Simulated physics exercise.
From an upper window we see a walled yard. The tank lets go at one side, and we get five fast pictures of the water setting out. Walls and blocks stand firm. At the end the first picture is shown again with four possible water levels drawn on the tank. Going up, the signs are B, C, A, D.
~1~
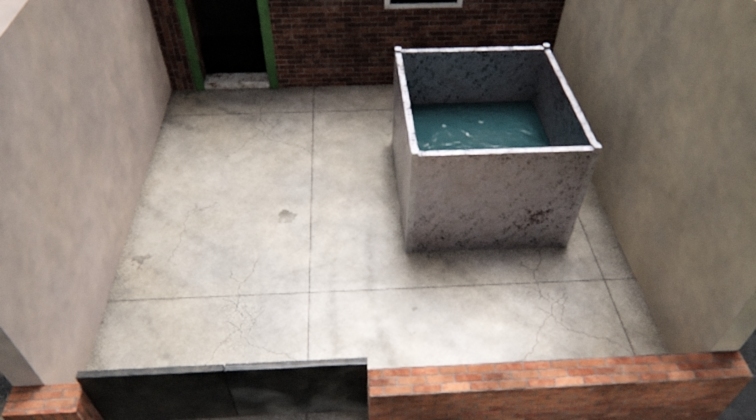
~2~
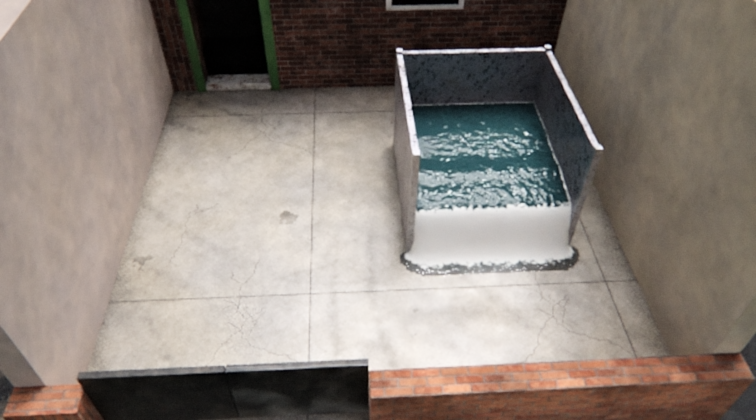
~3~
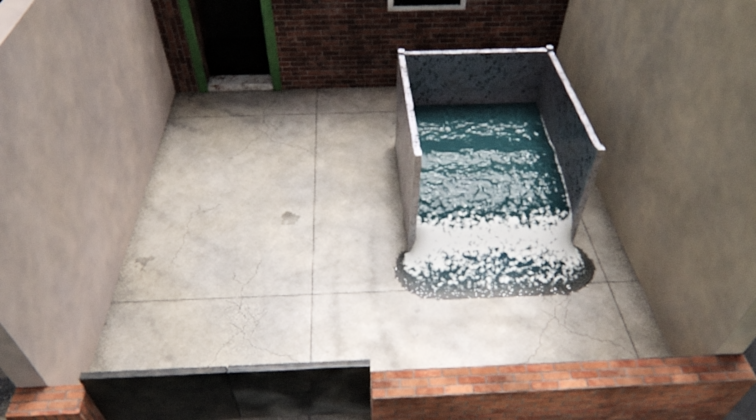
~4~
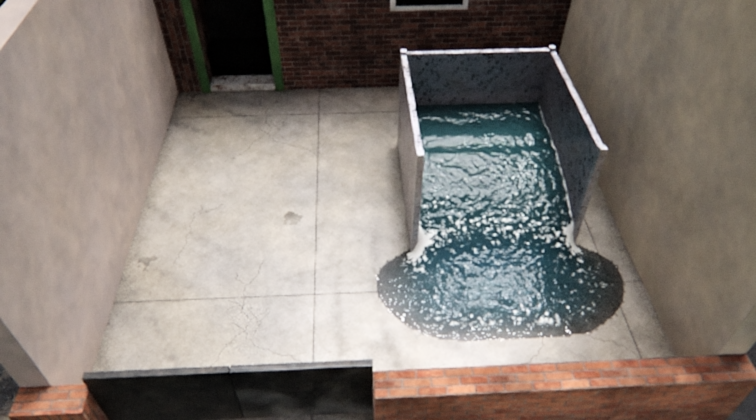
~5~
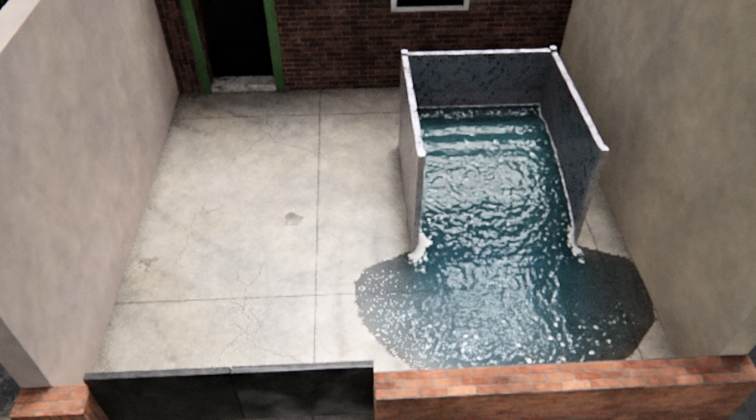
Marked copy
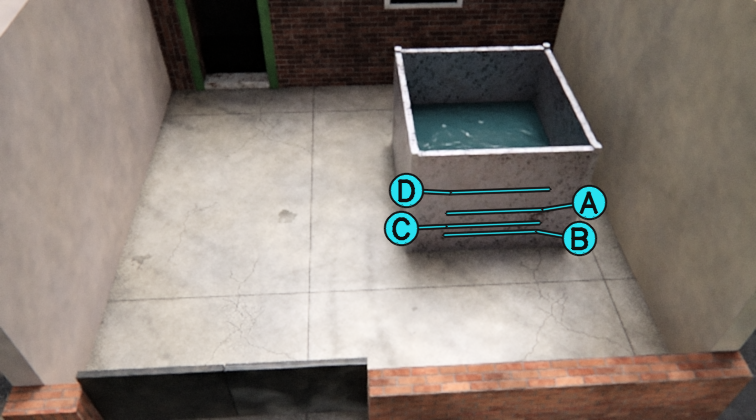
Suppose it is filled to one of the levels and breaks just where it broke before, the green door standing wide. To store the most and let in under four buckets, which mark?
The limit is A.
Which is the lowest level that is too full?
The answer is D.
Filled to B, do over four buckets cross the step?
No.
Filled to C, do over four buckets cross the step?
No, that is safe.
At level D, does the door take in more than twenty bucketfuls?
No, less.
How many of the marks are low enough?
Three of the four.
On the marked copy, A at (495, 211); B at (490, 233); C at (492, 224); D at (499, 191); from the bottom up B, C, A, D.
If A is chosen, a bucket or two gets in.
If B is chosen, nothing gets over.
If C is chosen, nothing gets over.
If D is chosen, about 10 bucketfuls get in.
